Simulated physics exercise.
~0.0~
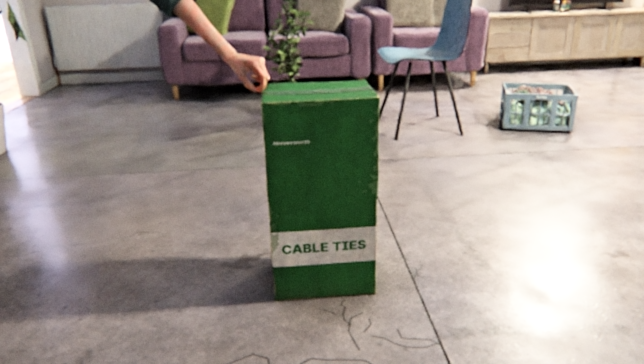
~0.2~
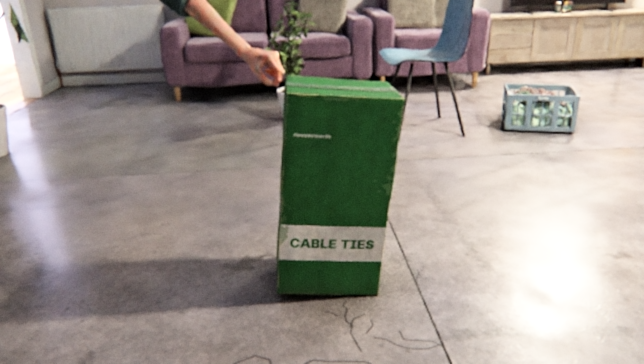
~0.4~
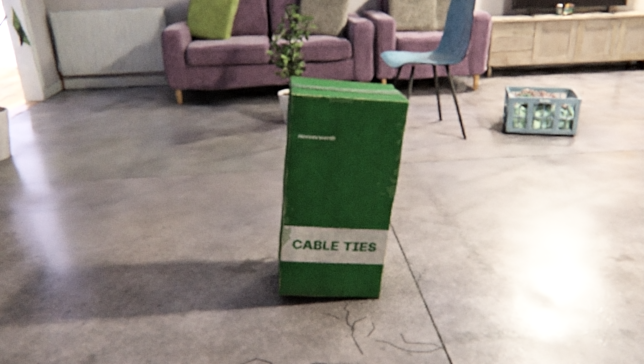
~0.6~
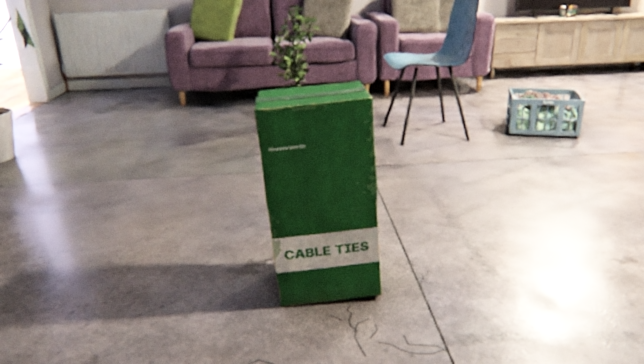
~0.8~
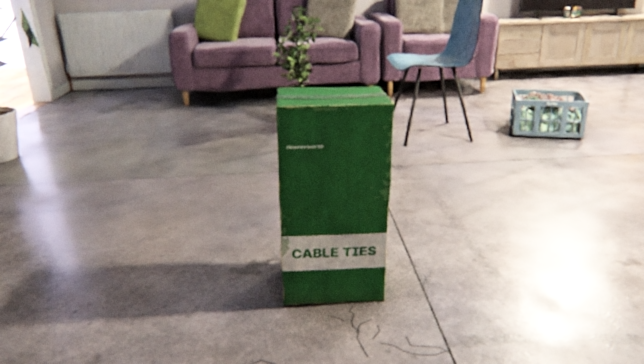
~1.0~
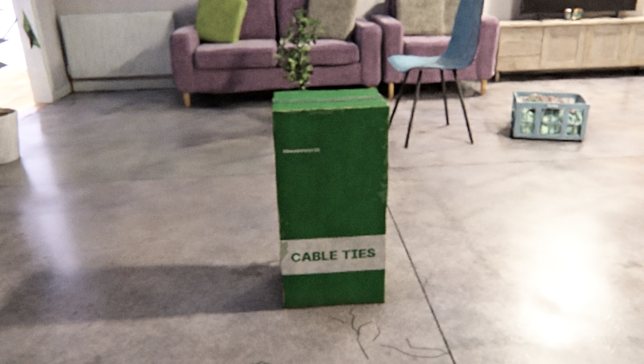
In the video, a hand at the top of a tall green box labelled as cable ties gives it a quick shove to the right and draws back, and the box rocks slightly from side to side before settling upright on the grey floor.
